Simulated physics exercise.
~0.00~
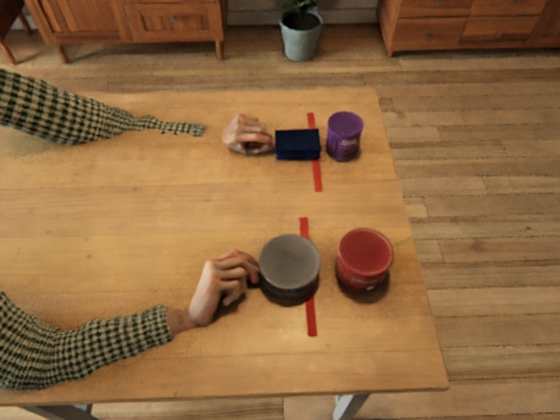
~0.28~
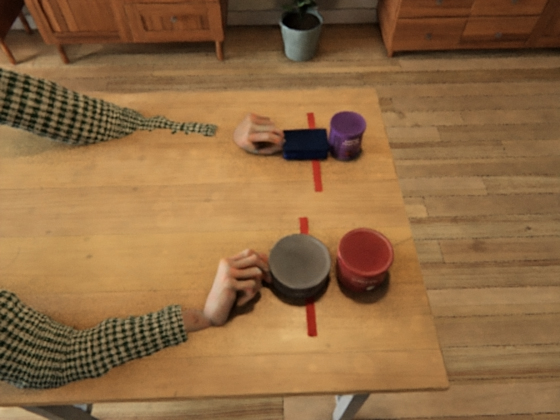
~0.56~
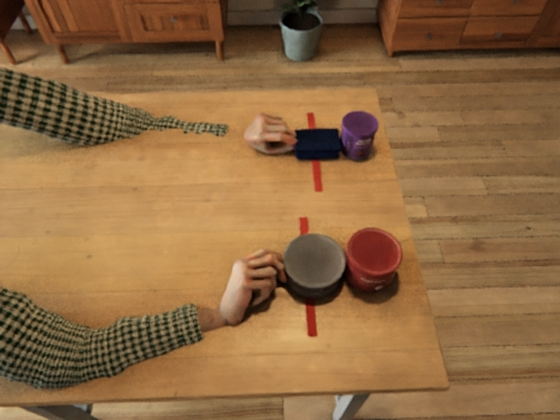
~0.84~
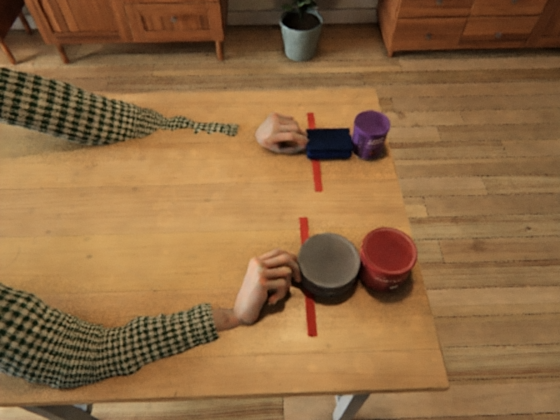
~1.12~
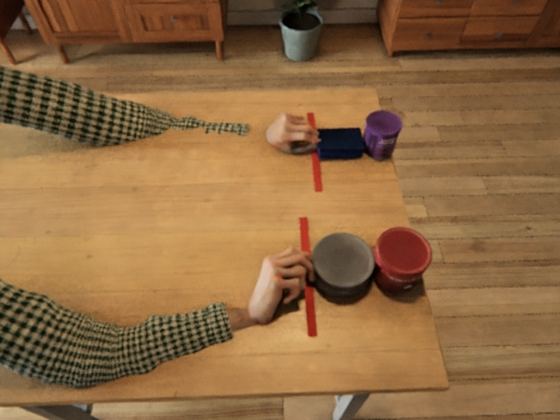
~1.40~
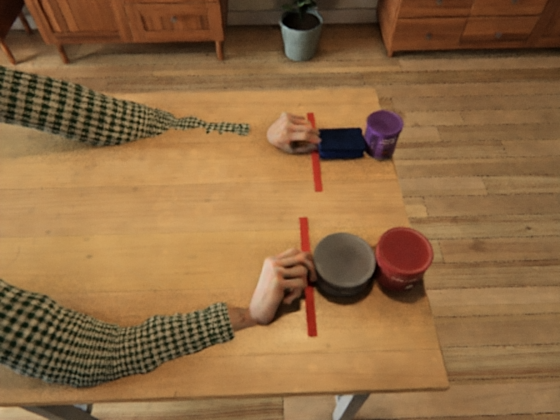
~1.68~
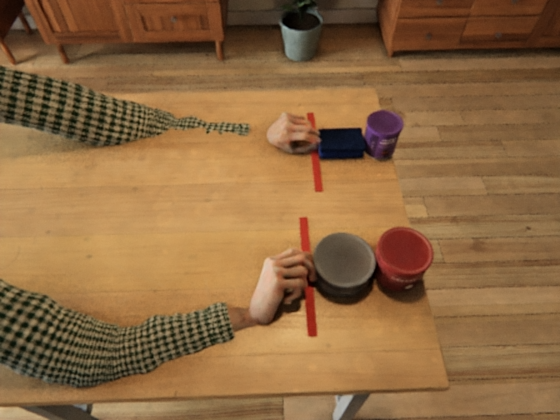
On a wooden table, two hands slowly push a sponge and tubs right, all staying on.
